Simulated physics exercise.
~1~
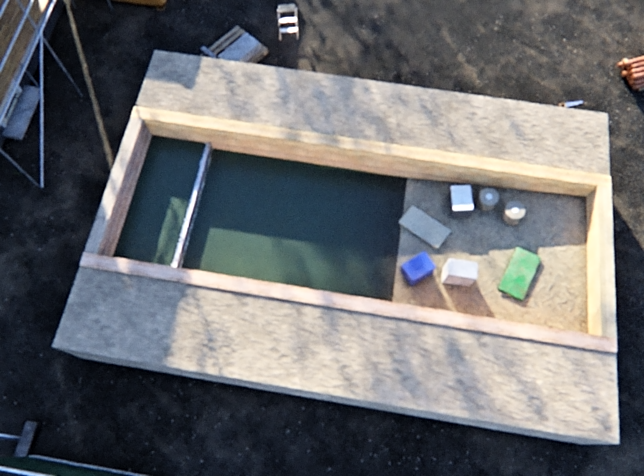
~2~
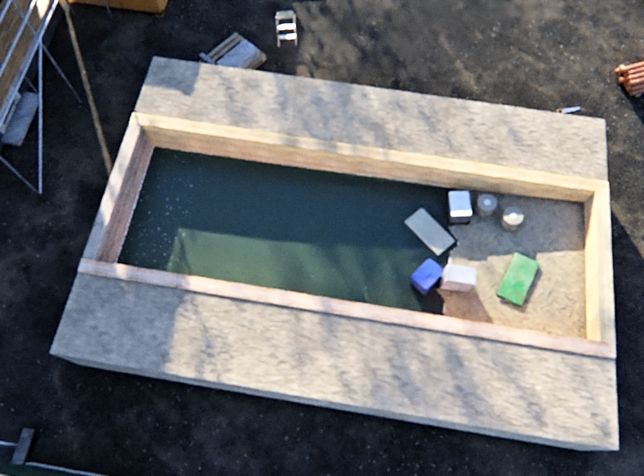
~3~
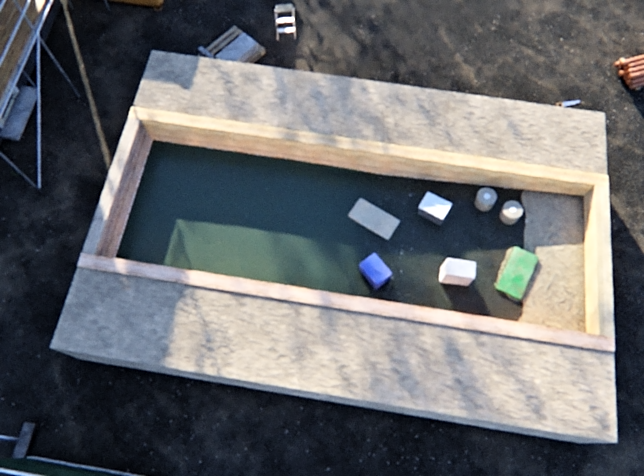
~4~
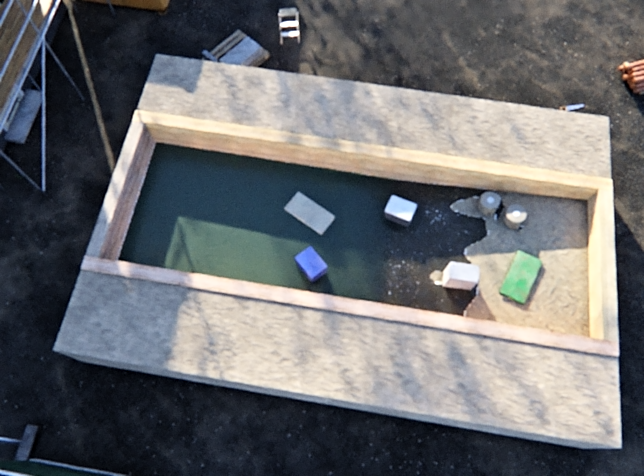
Sandy walled bay with released water surging right among boxes, then draining back, the blue one drifting left, the green aground.
